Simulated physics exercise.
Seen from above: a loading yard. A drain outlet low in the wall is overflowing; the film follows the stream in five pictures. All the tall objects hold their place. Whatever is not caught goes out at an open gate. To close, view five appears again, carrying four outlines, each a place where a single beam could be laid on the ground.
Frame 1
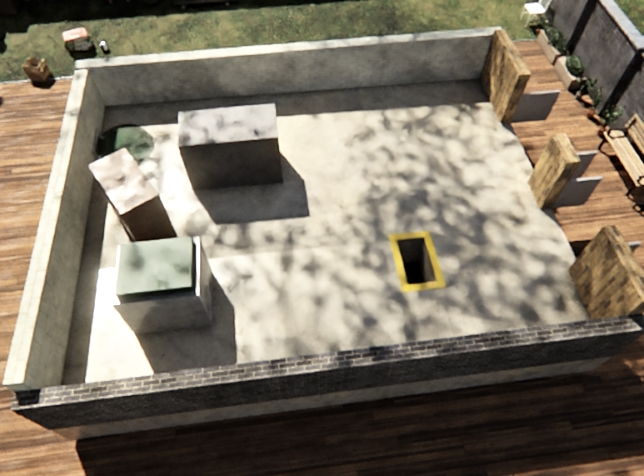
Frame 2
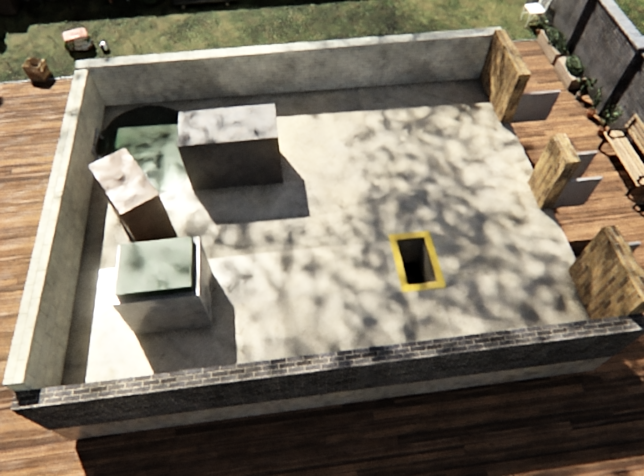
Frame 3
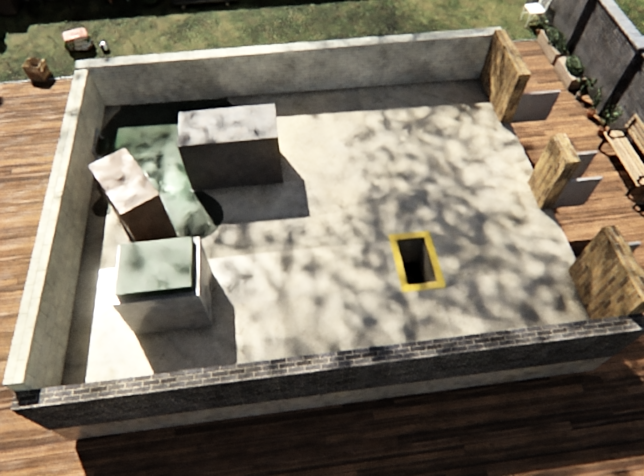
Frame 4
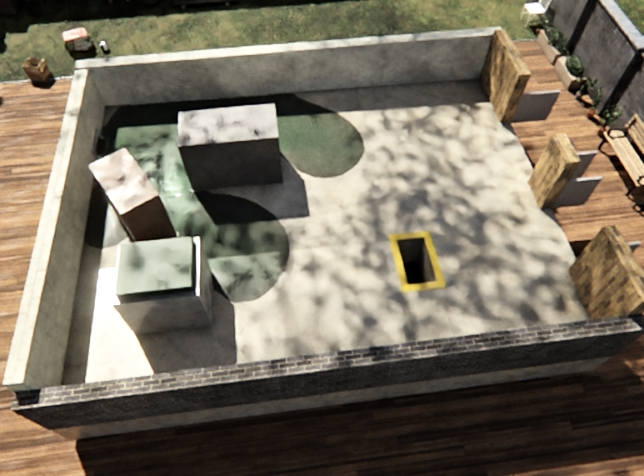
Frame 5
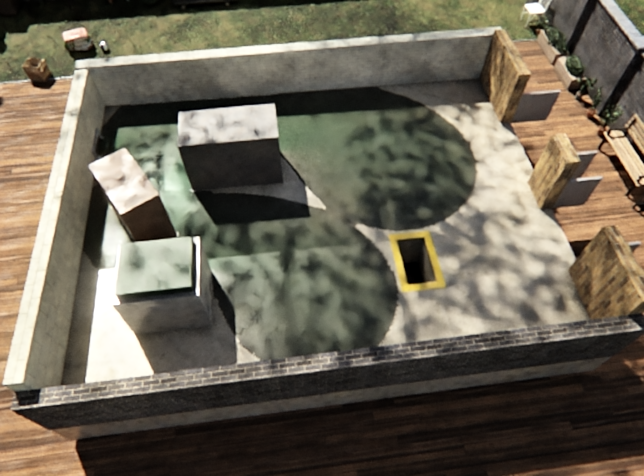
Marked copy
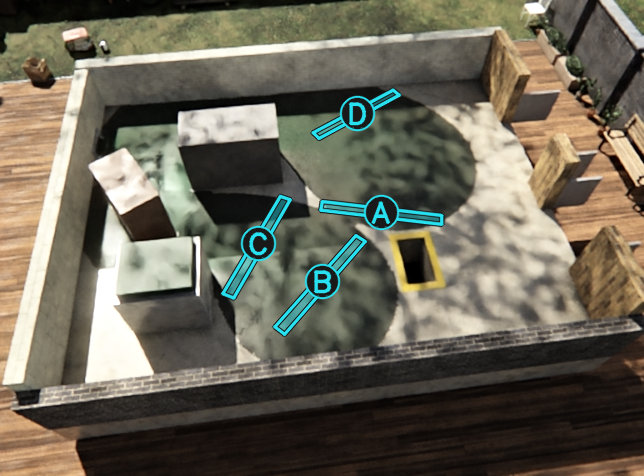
Walled yard from above, with dark green liquid spreading from the upper left corner around still blocks and across the pale floor.
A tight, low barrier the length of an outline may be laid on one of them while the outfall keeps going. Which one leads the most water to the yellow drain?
Best: D.
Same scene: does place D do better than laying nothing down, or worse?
Better.
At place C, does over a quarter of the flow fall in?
No.
On the marked copy, A from (321, 205) to (441, 219); B from (279, 330) to (360, 238); C from (228, 295) to (285, 198); D from (316, 135) to (396, 92).
For place A, about 11 % of the stream goes into the yellow drain, about 87 % out by the gates.
For place B, about 9 % of the stream goes into the yellow drain, about 88 % out by the gates.
For place C, about 11 % of the stream goes into the yellow drain, about 83 % out by the gates.
For place D, about 23 % of the stream goes into the yellow drain, about 75 % out by the gates.
